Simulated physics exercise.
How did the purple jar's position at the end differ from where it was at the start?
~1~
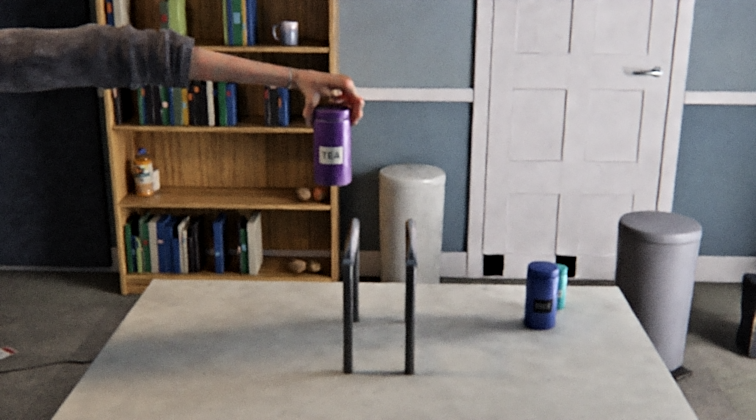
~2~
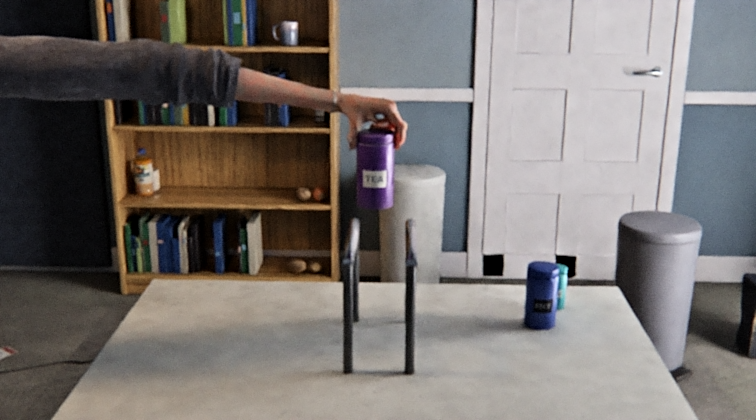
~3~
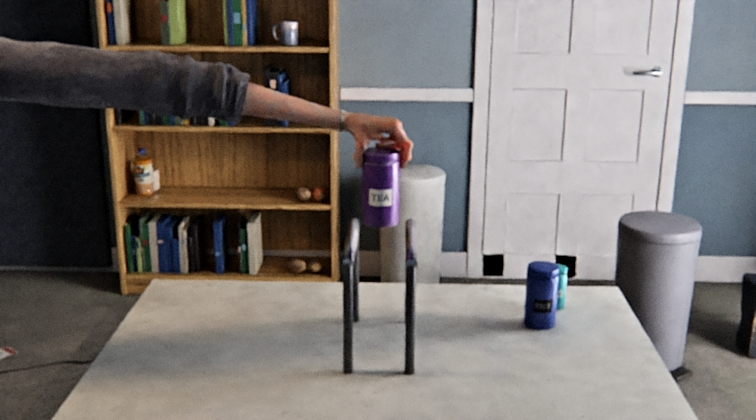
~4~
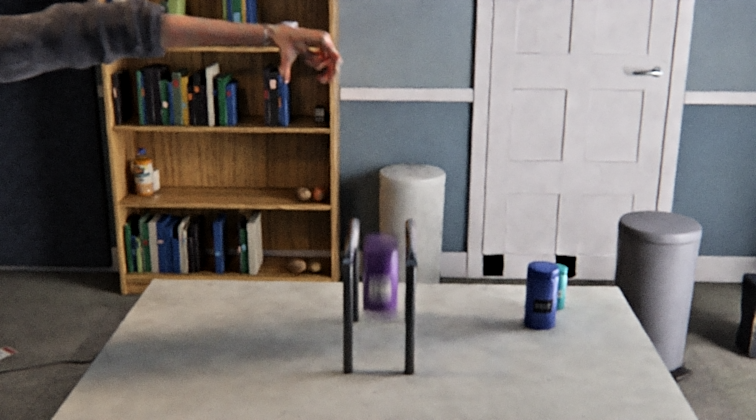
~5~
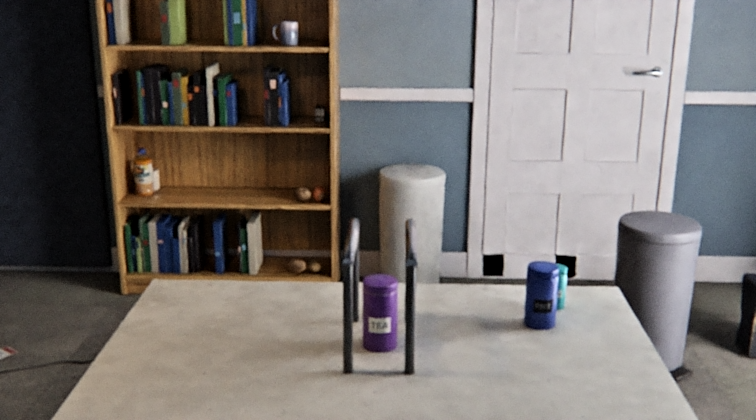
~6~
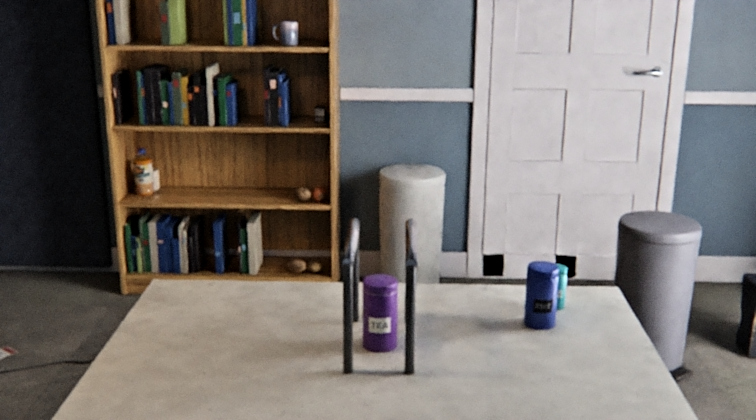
At the start the purple jar was held in the air above the table, a little left of the supports. By the end it was lower and farther right, standing upright on the table between them.
